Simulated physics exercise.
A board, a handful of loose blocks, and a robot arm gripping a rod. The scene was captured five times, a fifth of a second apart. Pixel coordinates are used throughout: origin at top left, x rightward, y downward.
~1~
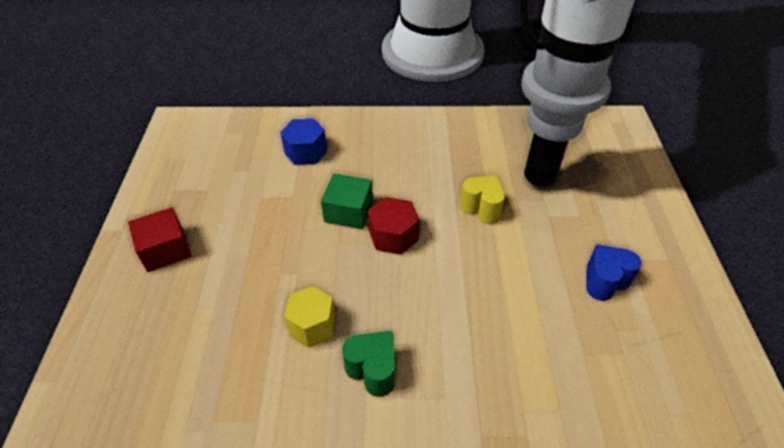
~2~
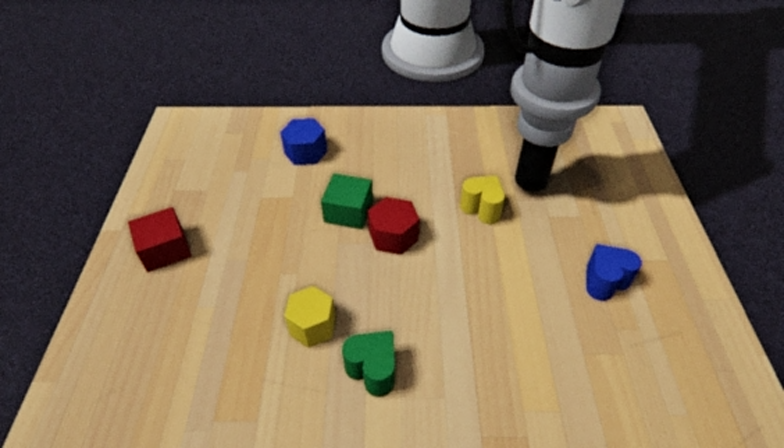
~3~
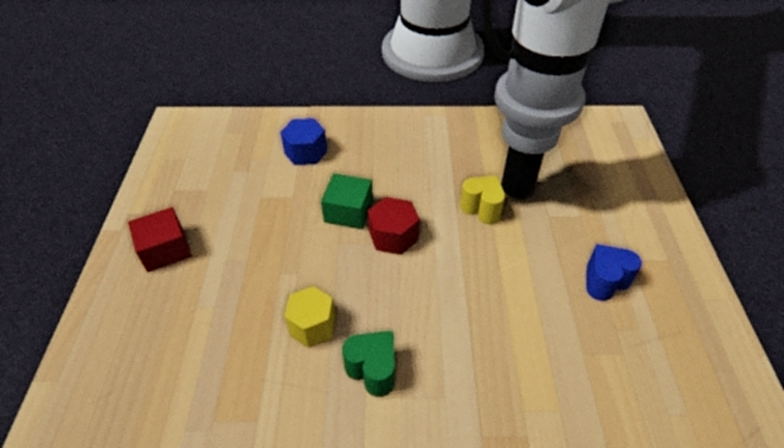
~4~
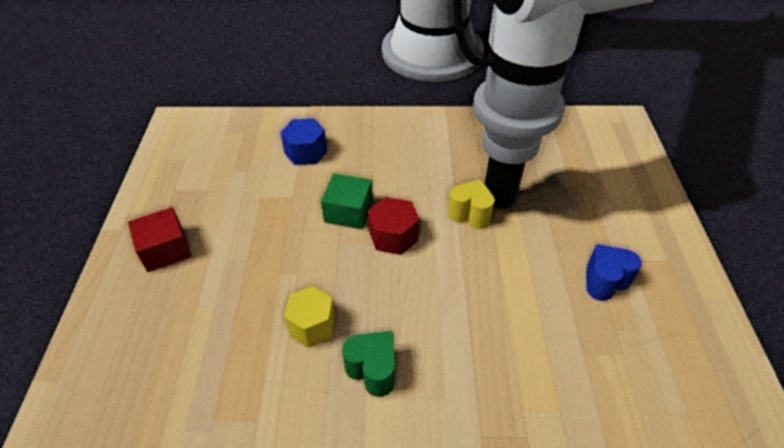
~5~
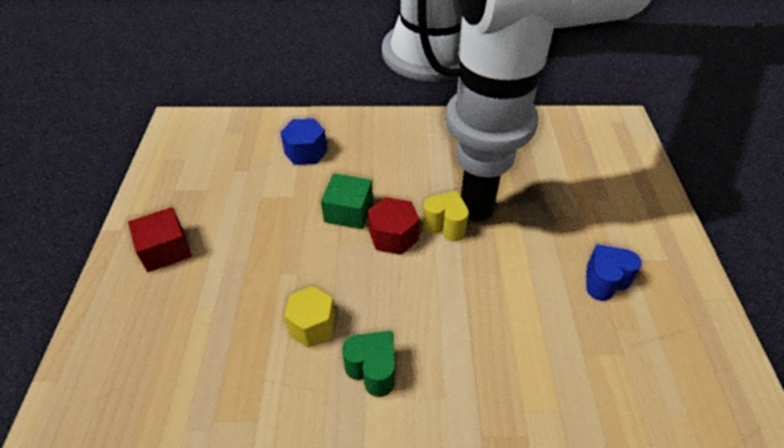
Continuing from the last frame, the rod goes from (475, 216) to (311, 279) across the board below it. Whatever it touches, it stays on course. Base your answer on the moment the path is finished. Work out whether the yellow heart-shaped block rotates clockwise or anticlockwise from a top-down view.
From above, the turn goes anticlockwise.
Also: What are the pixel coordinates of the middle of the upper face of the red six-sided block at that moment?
Final place: (275, 236).
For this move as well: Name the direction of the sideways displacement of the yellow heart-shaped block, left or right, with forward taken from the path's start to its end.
The shift is to the left of that direction.
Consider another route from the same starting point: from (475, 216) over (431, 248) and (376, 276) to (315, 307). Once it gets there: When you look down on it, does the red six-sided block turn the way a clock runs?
I expect so.
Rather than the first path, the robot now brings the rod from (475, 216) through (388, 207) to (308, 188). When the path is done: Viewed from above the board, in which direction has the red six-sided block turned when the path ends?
From above, it looks like the red six-sided block goes clockwise.
The first path, step by step. One third of the way, rod (424, 228); red six-sided block (345, 231), turned 25° clockwise; yellow heart-shaped block (394, 228), turned 15° anticlockwise.
Two thirds of the way, rod (368, 250); red six-sided block (319, 235), turned 45° clockwise; yellow heart-shaped block (347, 262), turned 45° anticlockwise.
At the end, rod (310, 272); yellow six-sided block (300, 323); green square piece not moved; red six-sided block (275, 236), turned 105° clockwise; yellow heart-shaped block (326, 285), turned 90° anticlockwise.
